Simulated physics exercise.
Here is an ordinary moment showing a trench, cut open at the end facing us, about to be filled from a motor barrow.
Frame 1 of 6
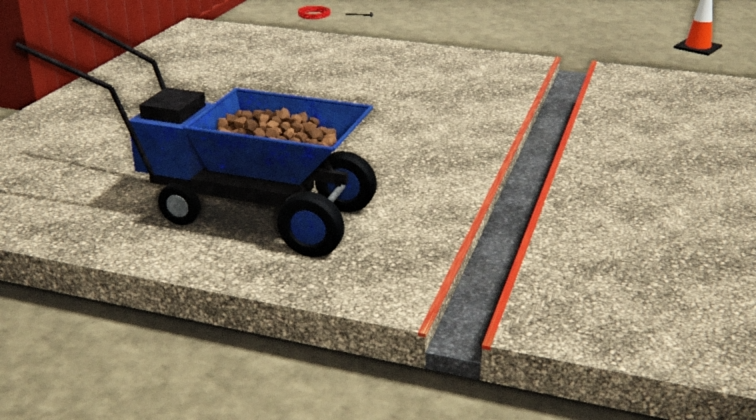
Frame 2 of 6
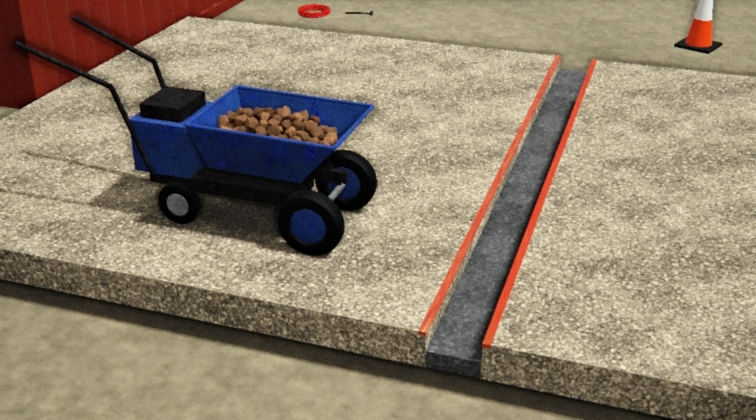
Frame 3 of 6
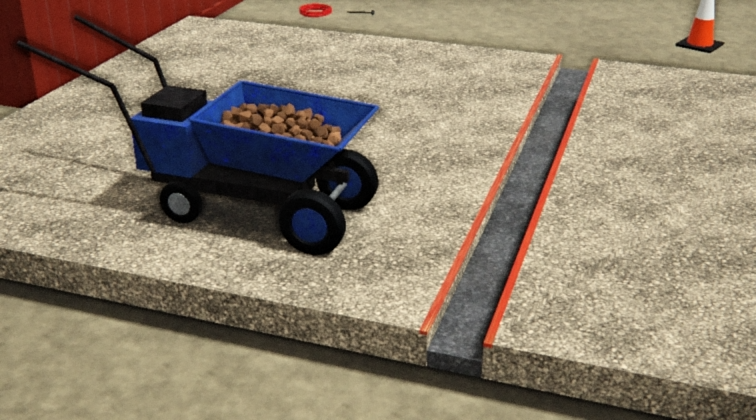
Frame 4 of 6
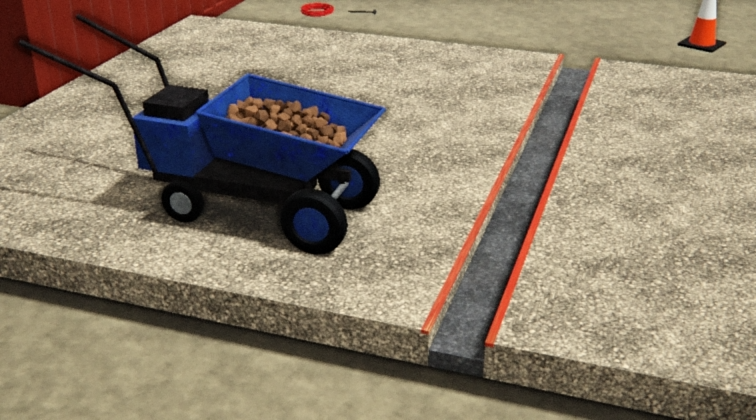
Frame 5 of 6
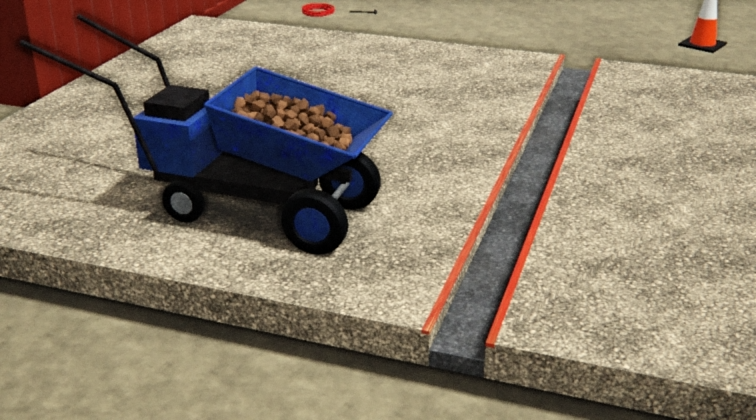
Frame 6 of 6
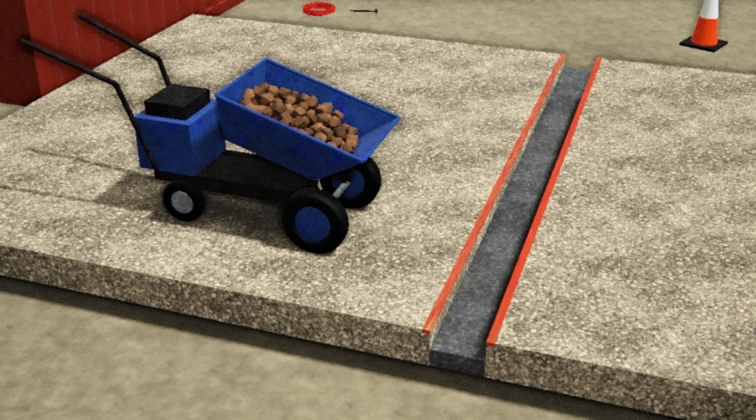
A pale, speckled slab is seen from above at an angle, with a red wall behind at the left and an orange-and-white cone at the upper right. A blue barrow with black handles and brown lumps stands left of a dark-floored trench edged in orange-red. The barrow's wheels stay put while its skip gradually tilts, rear end rising, the lumps still inside; the view barely shifts.
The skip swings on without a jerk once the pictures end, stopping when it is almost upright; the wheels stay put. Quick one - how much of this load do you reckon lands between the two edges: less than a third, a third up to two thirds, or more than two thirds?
To my eye, the trench share runs one to two thirds.
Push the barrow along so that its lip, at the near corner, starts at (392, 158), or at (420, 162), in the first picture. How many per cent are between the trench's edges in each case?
Some 70 in a hundred, then some 30 in a hundred.
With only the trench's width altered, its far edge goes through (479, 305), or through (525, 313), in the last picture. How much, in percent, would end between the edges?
40 % then 50 %, roughly.
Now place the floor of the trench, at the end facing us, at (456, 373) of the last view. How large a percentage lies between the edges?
Around 50 percent.
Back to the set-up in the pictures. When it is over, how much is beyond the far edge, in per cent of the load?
Around 0 %.
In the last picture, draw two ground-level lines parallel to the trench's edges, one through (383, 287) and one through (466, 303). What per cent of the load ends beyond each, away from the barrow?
I'd say about 100 and about 30 in a hundred.
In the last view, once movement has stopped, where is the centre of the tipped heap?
Centre at rest, last view: Approx. (476, 251).
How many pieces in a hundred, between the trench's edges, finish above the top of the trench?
About 5 in a hundred.
Shortly afterwards, skip tipped steeply; the whole lot in the skip.
Next, skip tipped right over; near two thirds in the skip; near a third short of the trench; a little in or heaped over the trench; only a few falling.
Some moments later, skip tipped right over; a little in the skip; near half short of the trench; near half in or heaped over the trench; only a few beyond it.
In the end, skip tipped right over; a little in the skip; near half short of the trench; near half in or heaped over the trench; only a few beyond it.
